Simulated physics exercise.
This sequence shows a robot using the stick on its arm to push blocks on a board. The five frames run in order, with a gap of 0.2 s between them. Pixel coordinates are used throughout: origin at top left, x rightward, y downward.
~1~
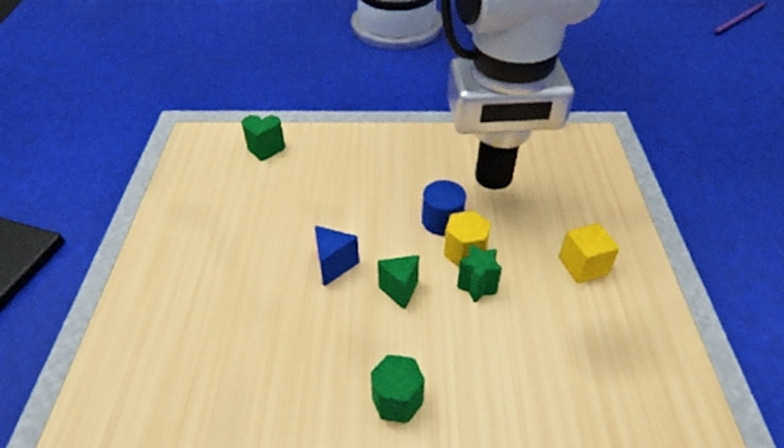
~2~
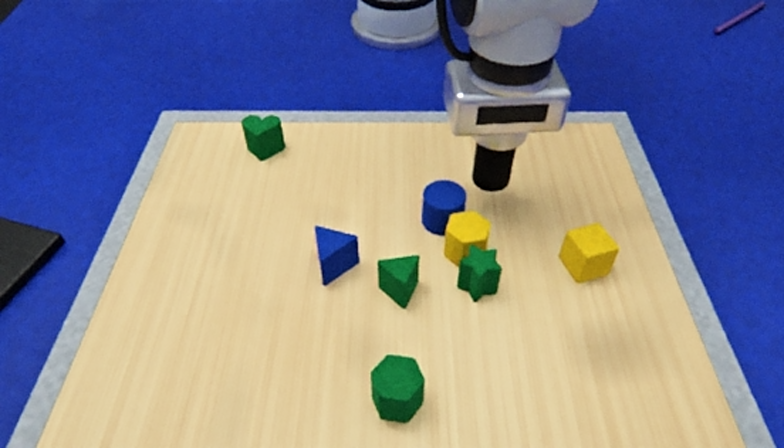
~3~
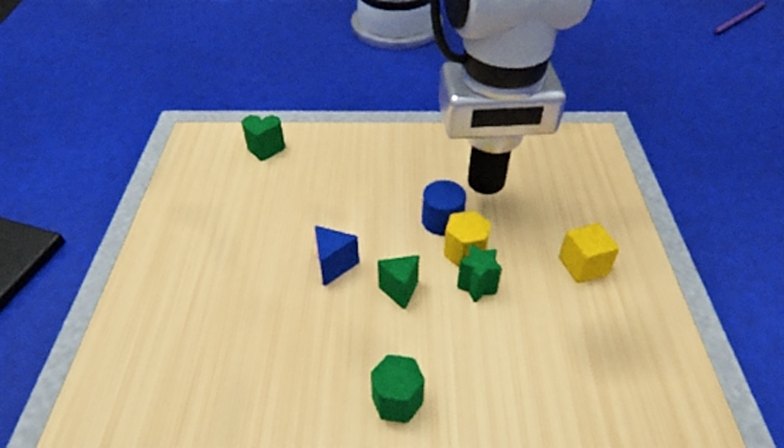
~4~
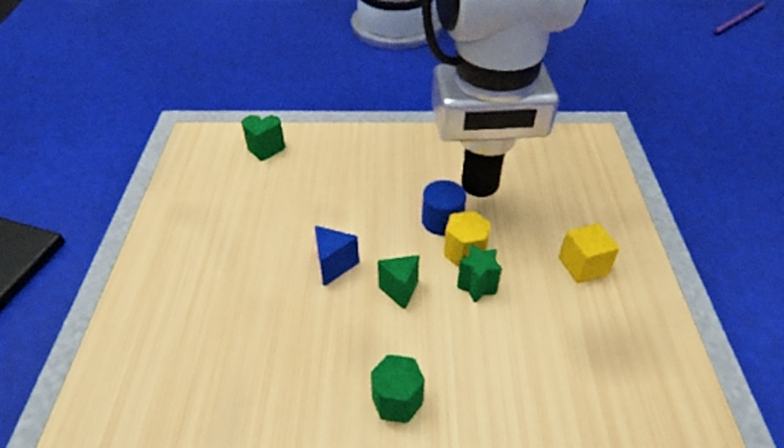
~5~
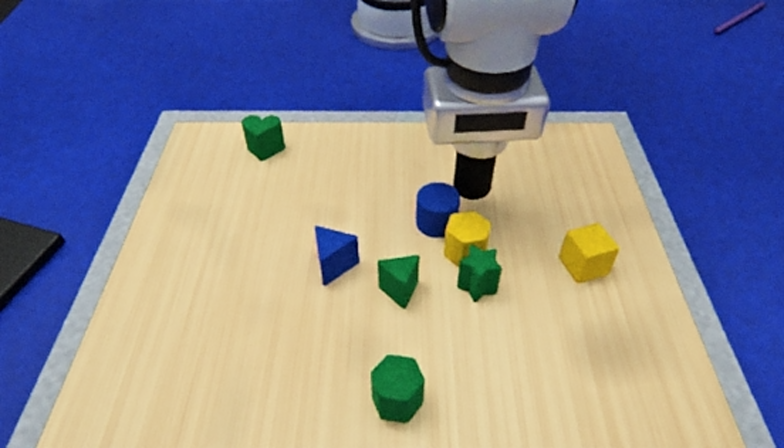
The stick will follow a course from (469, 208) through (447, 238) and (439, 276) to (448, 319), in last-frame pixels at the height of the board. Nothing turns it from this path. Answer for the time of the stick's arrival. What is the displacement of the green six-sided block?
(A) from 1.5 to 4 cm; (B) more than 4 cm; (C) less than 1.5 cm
The one that fits is C, less than 1.5 cm.
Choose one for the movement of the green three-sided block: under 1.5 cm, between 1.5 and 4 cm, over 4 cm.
Under 1.5 cm.
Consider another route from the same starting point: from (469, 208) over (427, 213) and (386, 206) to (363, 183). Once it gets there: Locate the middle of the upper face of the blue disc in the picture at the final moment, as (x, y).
The spot you're after is about (385, 213) in the image.
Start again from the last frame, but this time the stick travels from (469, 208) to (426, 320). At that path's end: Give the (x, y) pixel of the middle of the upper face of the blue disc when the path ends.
In the picture, that point is around (413, 216).
What follows on the original path. One third of the way, stick (448, 219); blue disc (406, 214); yellow six-sided block (466, 241), turned 15° anticlockwise; green star-shaped block (488, 271), turned 15° anticlockwise.
Two thirds of the way, stick (440, 256); blue disc (400, 219); yellow six-sided block (468, 279), turned 30° anticlockwise; green star-shaped block (505, 296), turned 65° anticlockwise.
At the end, stick (450, 300); green six-sided block not moved; green three-sided block not moved; blue disc (400, 219); yellow six-sided block (491, 321), turned 60° anticlockwise; green star-shaped block (531, 315), turned 110° anticlockwise.
